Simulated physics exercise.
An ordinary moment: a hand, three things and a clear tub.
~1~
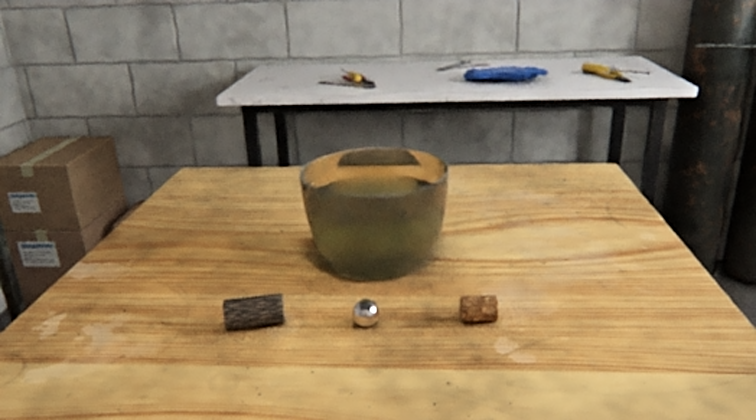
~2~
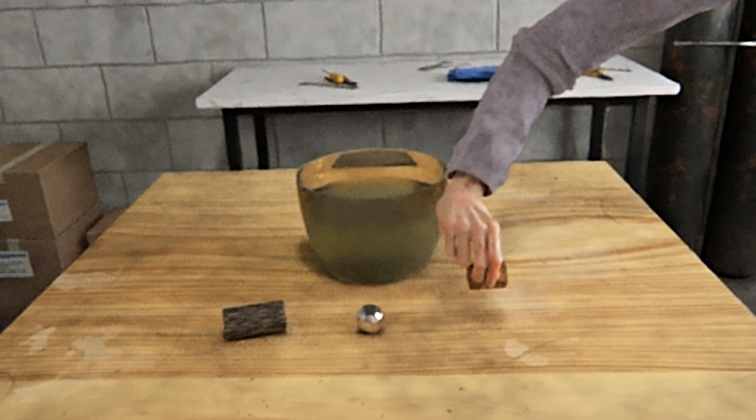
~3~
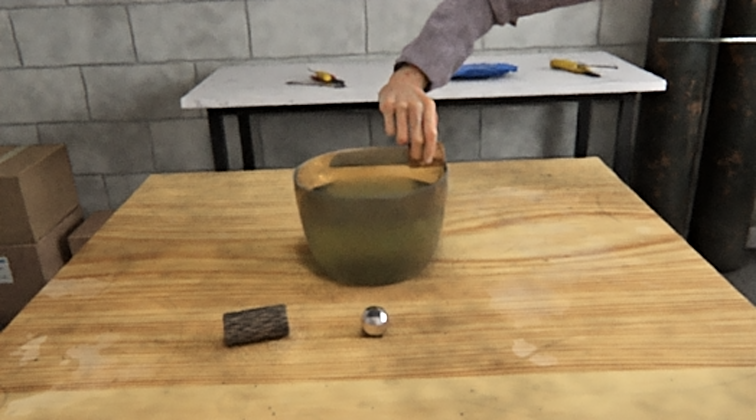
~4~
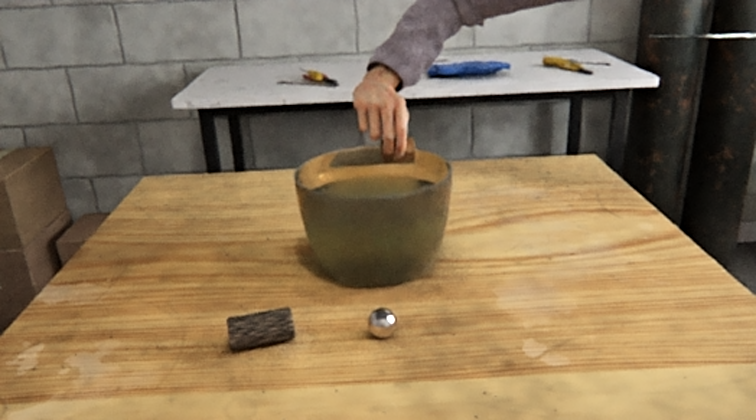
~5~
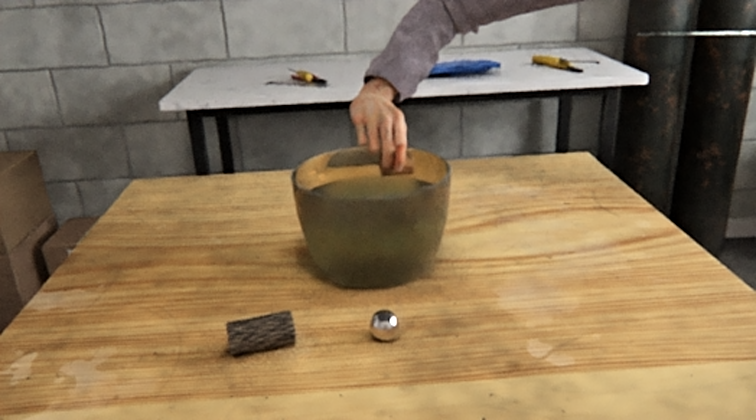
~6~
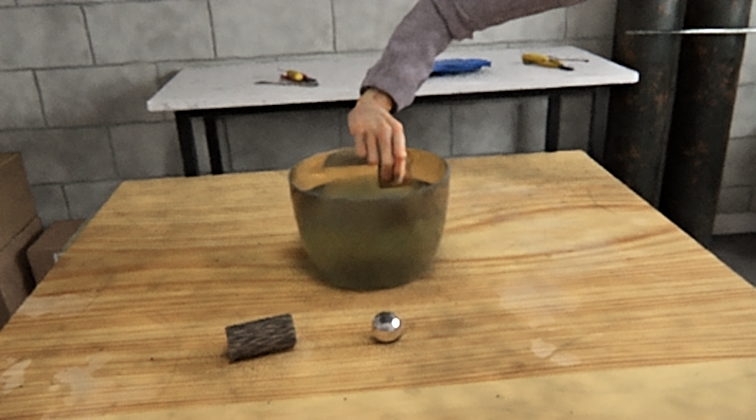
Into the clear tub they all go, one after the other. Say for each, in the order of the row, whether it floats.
Left rests at the top - middle lies at the bottom - right rests at the top.
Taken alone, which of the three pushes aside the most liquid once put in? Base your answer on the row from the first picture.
The left-hand piece.
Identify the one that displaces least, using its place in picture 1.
Answer: The body at the right end.
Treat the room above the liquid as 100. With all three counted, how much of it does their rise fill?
Some 6 per cent.
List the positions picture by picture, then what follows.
In the first picture, the row from the left; piece of branch (255, 311); steel ball (366, 313); cork (479, 308).
In the second picture, a hand picks up the cork; cork (487, 276); steel ball (371, 318).
In the third picture, it is carried over; cork (426, 155); piece of branch (256, 324).
In the fourth picture, it is above the clear tub; cork (398, 150); steel ball (382, 323).
In the fifth picture, it comes down; cork (396, 164); piece of branch (261, 332).
In the sixth picture, it is just over the surface; piece of branch (261, 336); steel ball (386, 326); cork (395, 175).
Next, the cork rides on the surface.
After that, the steel ball sinks.
Finally, the piece of branch rides on the surface; afloat, piece of branch and cork.
